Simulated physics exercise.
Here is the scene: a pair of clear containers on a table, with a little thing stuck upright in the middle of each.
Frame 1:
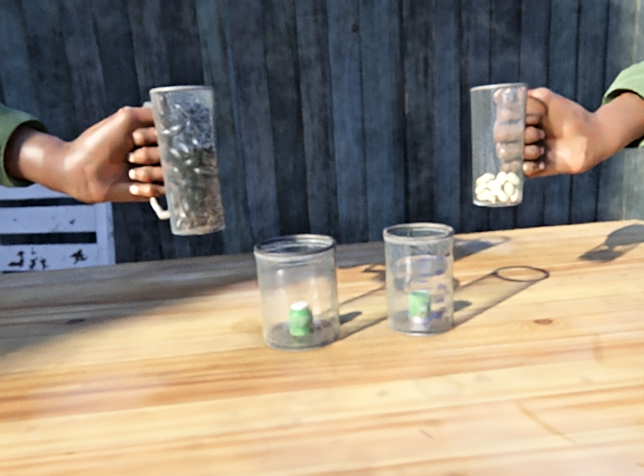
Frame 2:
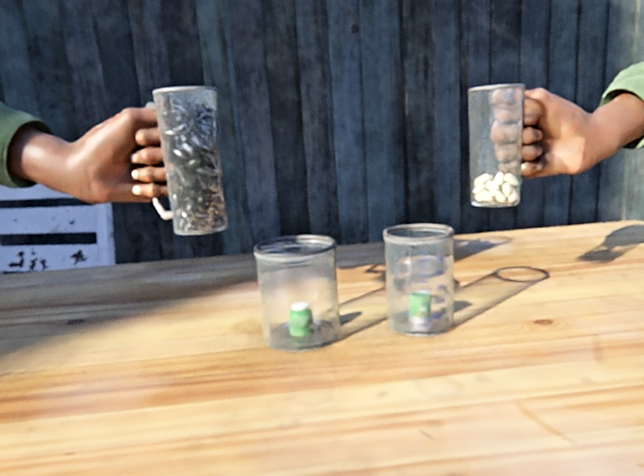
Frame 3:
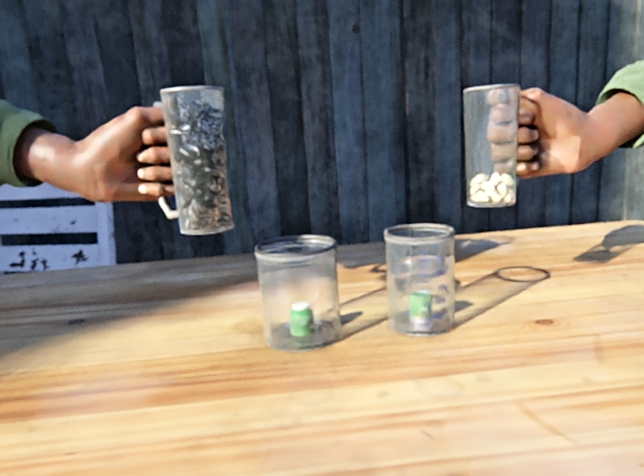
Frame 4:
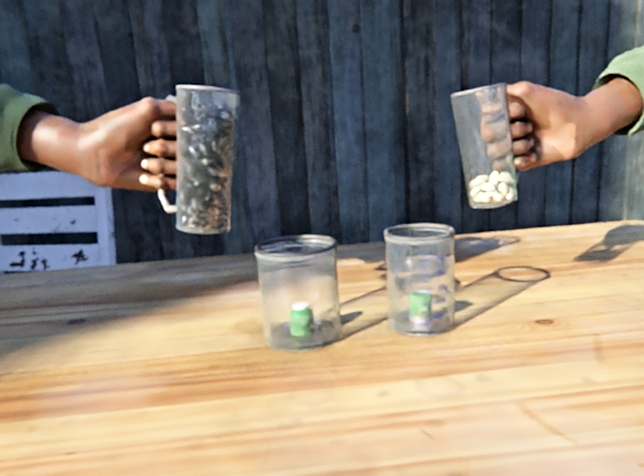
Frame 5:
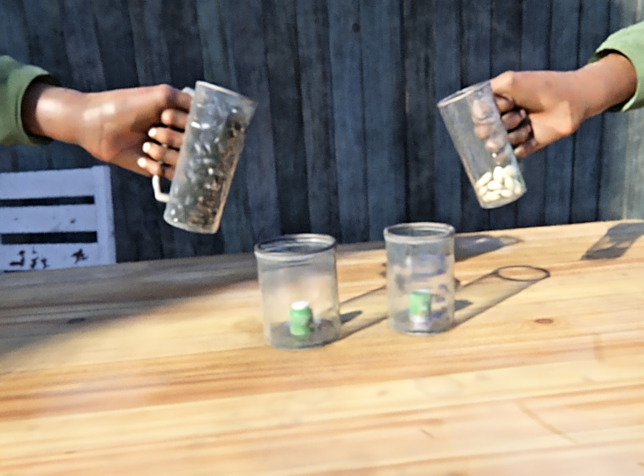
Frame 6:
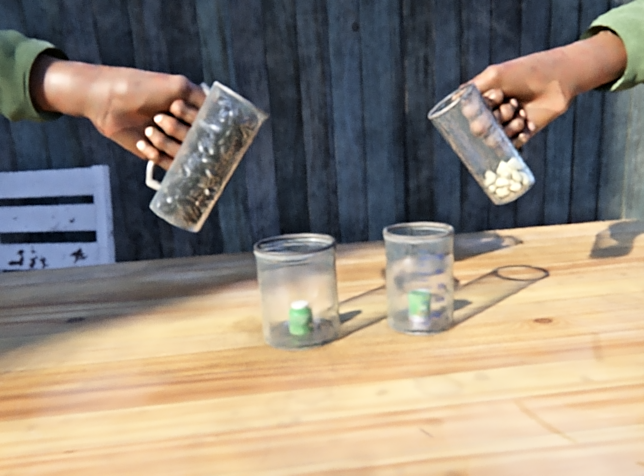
On a wooden table, two clear containers each hold a small upright green object, while two hands above them hold clear cups, dark beans at left and white beans at right, shift slightly inward, then tilt the cups toward each other.
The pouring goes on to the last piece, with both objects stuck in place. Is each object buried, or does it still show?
Once it all settles, the left object vanishes from sight and the right object stays visible.
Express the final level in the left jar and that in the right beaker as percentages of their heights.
Estimates: Left some 60; right some 20.
Then, 0.37 s on from there, left jar empty, all of its cupful still in the cup; right beaker empty, all of its cupful still in the cup.
Then, 0.77 s on from there, left jar nearly empty, nearly all of its cupful still in the cup; right beaker empty, all of its cupful still in the cup.
Then, 1.24 s on from there, left jar half full, a small part of its cupful still in the cup; right beaker nearly empty, none of its cupful still in the cup.
In the end, left jar two thirds full (surface near (298, 277)), nothing beside it; right beaker a quarter full (surface near (420, 301)), nothing beside it; the left thing is covered; the right thing is still showing.
